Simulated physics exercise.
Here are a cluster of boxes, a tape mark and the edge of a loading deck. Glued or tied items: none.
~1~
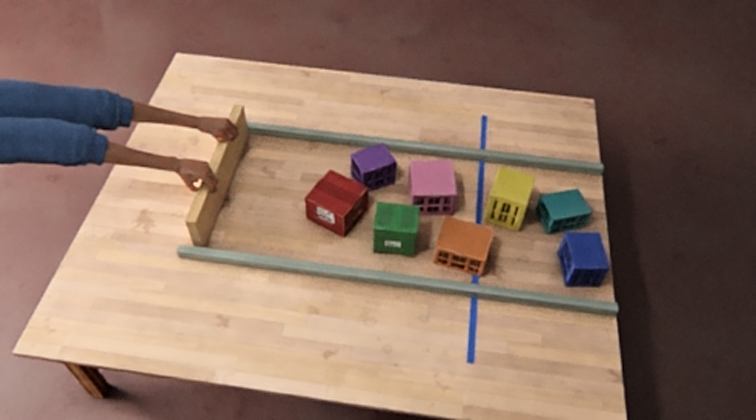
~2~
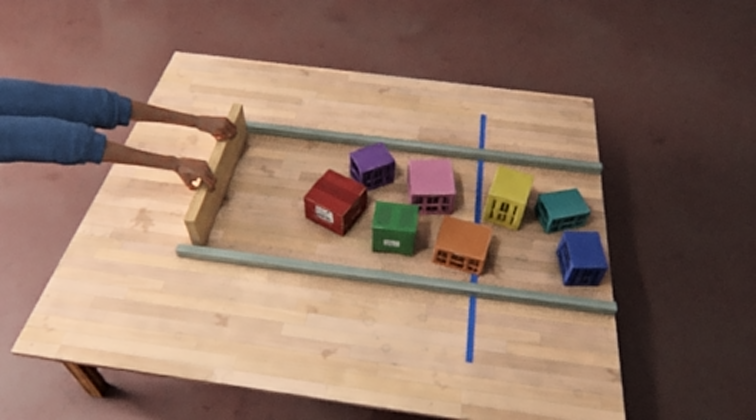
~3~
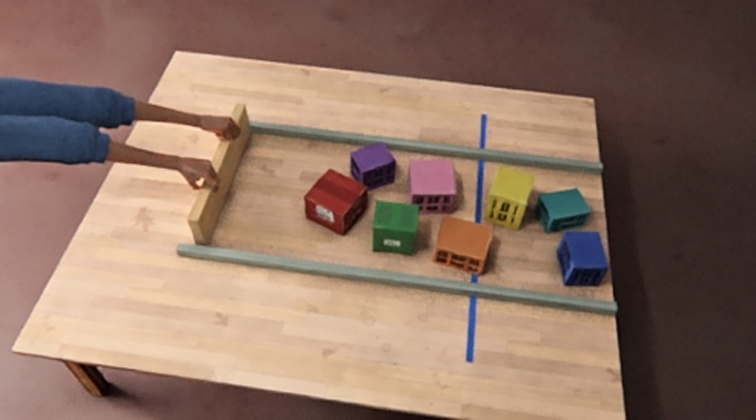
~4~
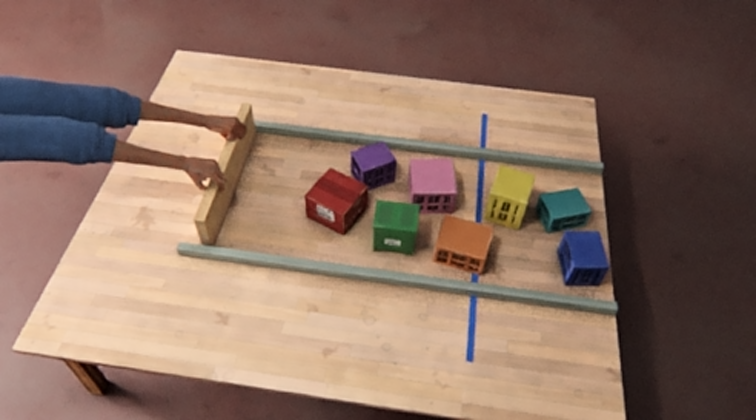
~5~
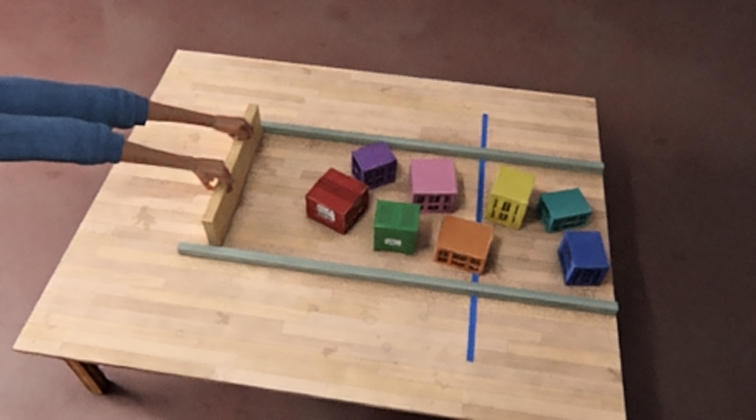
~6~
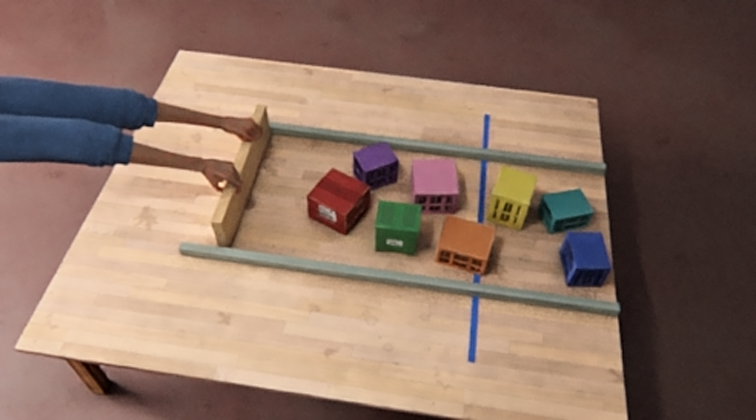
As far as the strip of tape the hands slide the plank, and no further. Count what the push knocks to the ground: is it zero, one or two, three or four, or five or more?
You'd find the ones that came down come in at a one or two here.
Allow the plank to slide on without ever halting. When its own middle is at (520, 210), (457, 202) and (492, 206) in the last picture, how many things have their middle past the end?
3, 0, 1.
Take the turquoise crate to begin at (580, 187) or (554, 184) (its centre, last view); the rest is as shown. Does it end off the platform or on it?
For the turquoise crate: It keeps its place, then it keeps its place.
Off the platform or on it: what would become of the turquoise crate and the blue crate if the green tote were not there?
The turquoise crate goes down and the blue crate is still up.
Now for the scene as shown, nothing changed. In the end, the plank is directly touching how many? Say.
The count in contact is 3.
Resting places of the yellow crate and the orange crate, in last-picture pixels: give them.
Result: One at about (594, 209), the other at about (539, 267).
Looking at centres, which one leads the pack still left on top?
That would be the yellow crate.
Early on, none off yet; blue crate at rest near (584, 259); turquoise crate at rest near (565, 211); yellow crate at rest near (511, 198).
A while later, none off yet; blue crate at rest near (584, 259); turquoise crate at rest near (565, 211); yellow crate moving near (513, 198).
Finally, the number that fall off is one or two; lost, turquoise crate.
